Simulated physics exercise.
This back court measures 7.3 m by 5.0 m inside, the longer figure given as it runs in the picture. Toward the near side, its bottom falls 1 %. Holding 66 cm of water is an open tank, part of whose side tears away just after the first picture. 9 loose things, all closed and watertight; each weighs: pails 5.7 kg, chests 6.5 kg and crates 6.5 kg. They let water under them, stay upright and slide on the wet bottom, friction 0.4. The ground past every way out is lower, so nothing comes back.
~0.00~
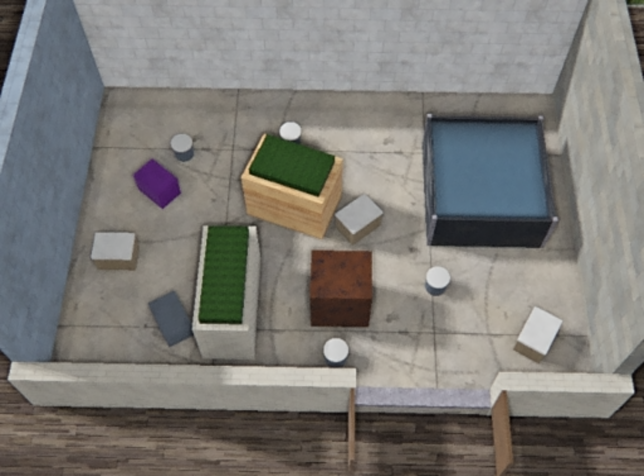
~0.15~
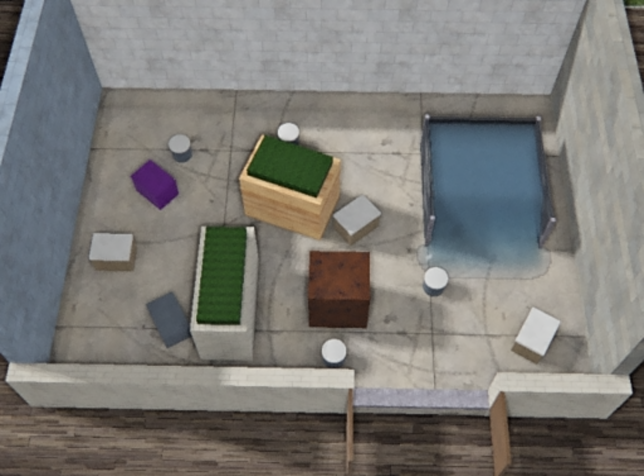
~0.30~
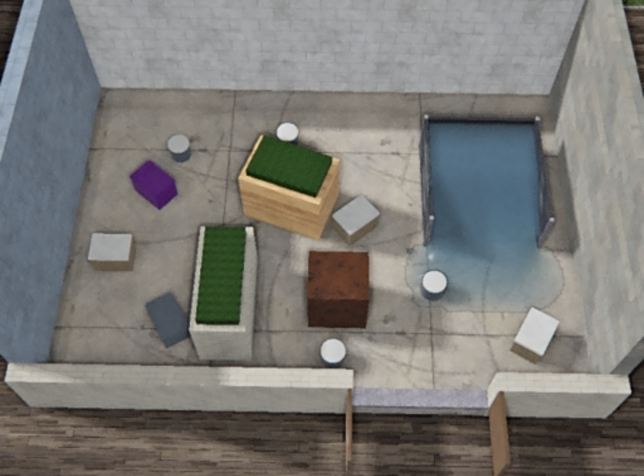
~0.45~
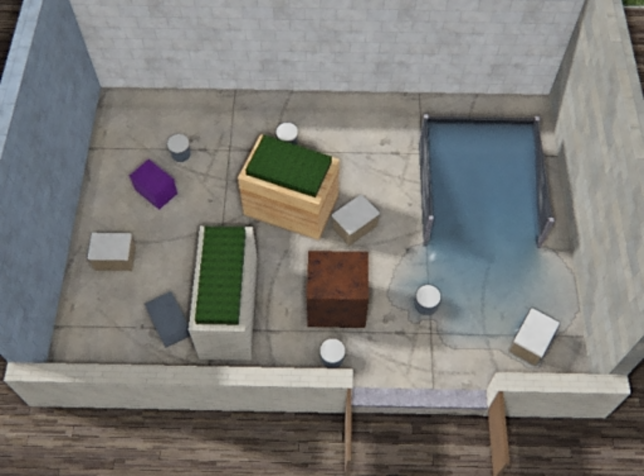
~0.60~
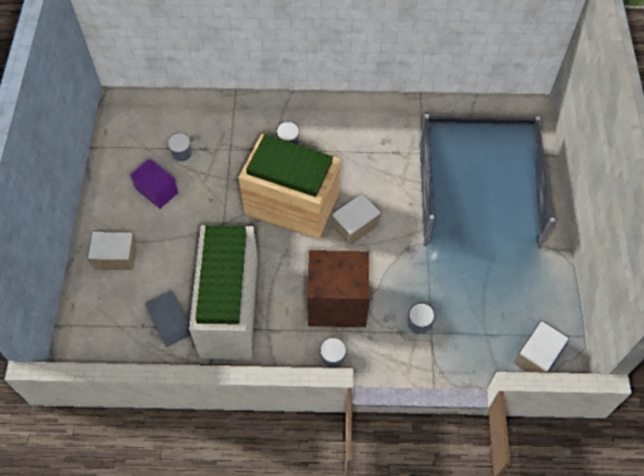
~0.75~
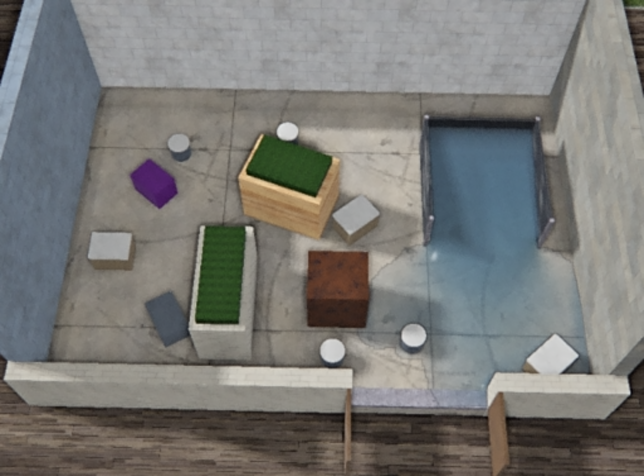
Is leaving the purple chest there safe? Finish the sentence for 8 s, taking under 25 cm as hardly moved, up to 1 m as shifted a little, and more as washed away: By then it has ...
By then it has hardly moved.
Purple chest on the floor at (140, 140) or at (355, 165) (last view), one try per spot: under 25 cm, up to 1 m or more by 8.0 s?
I'd say it does not really move on the first try and it does not really move on the second.
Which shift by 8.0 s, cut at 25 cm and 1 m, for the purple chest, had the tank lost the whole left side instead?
I'd expect the purple chest to have ended up far off.
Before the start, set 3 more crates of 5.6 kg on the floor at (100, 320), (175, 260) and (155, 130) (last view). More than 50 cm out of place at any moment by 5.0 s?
Result, in listed order: Not exceeded / not exceeded / not exceeded.
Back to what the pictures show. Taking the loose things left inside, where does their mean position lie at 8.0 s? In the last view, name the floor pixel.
Around (222, 222).
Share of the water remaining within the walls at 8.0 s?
About 46 in a hundred parts of the water.
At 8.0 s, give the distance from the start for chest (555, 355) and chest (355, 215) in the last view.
First one washed out, then 20 cm for the second.
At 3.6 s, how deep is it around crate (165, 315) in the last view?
Around 0 centimetres.
After 1.6 s the purple chest is near (152, 177), 0.0 m from its start, aground; 1 of 9 are out; 1 afloat.
After 3.6 s the purple chest is near (152, 177), 0.0 m from its start, aground; 1 of 9 are out; 1 afloat.
After 5.6 s the purple chest is near (152, 177), 0.0 m from its start, aground; 1 of 9 are out; 1 afloat.
After 8.0 s the purple chest is near (152, 177), 0.0 m from its start, aground; 2 of 9 are out; 0 afloat.
